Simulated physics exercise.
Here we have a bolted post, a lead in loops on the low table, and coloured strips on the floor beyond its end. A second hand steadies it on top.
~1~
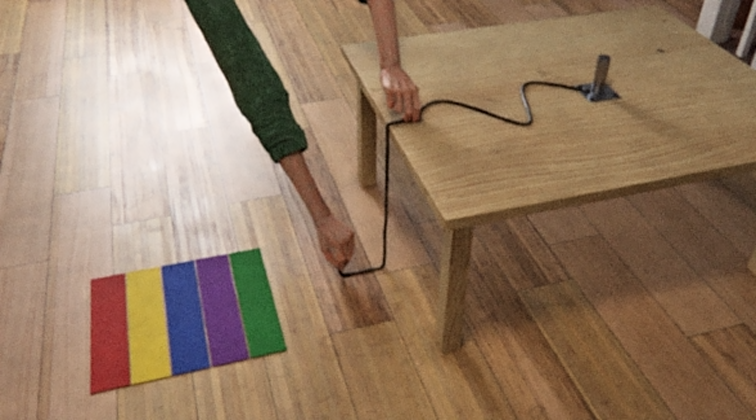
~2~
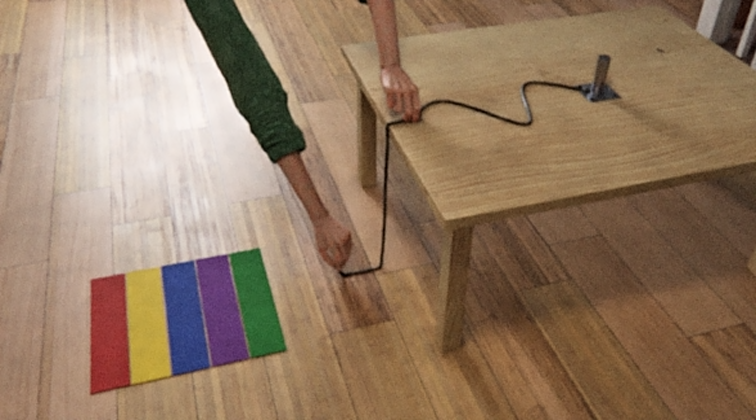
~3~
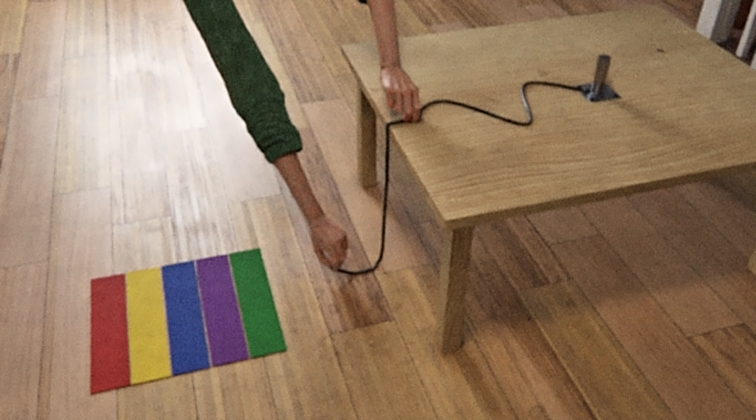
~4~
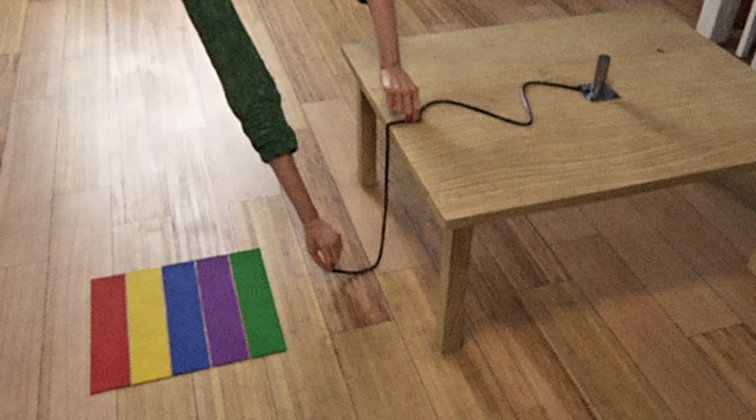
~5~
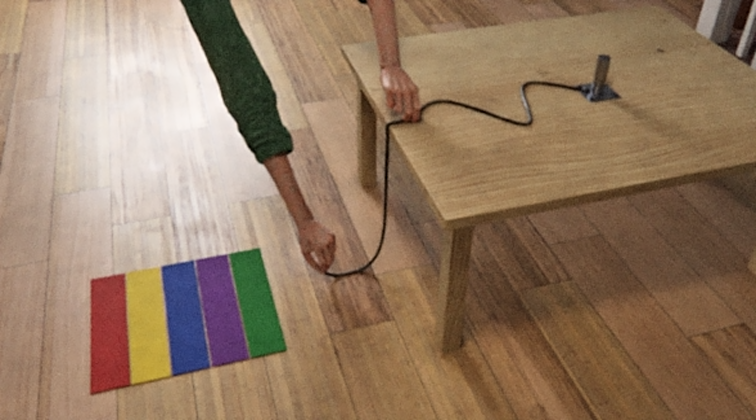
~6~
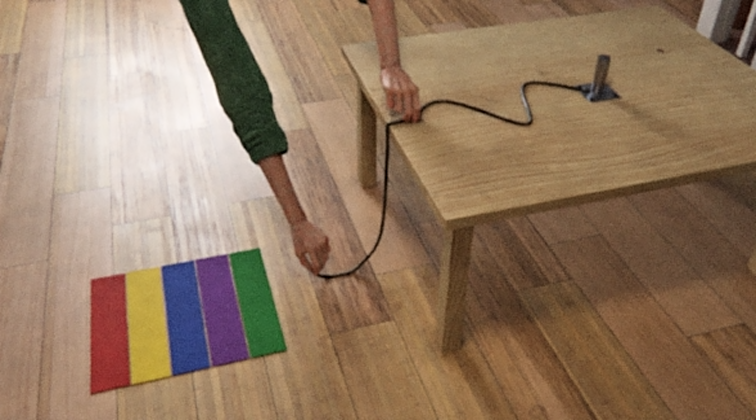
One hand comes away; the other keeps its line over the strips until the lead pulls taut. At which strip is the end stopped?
The end stops over the red strip.
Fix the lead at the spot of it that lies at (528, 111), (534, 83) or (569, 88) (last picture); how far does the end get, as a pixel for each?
Near (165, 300), (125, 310) and (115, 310).
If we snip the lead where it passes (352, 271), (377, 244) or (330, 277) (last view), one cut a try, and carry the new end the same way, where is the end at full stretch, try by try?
About (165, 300), (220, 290) and (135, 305).
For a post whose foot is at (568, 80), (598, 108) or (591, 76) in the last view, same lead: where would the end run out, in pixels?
Near (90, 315), (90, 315) and (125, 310).
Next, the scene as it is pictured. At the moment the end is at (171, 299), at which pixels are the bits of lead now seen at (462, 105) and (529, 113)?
The first at (389, 130), the second at (474, 108).
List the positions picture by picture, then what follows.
The first frame shows end (339, 266); green (264, 333); purple (227, 341); blue (189, 350); yellow (150, 358); red (110, 367).
The second frame shows end (336, 267); lead through (548, 84) (529, 113) (467, 106) (404, 121) (385, 188) (383, 249).
The third frame shows end (332, 267).
The fourth frame shows end (326, 269); lead through (548, 84) (529, 113) (467, 106) (404, 121) (386, 187) (381, 249).
The fifth frame shows end (320, 270).
The sixth frame shows end (314, 271); lead through (548, 84) (529, 113) (467, 106) (404, 121) (386, 187) (373, 251).
Soon after, end near (172, 299); over blue.
Then, end near (130, 308); over yellow.
At full stretch, end near (105, 312); over red. It gets as far as the red strip.
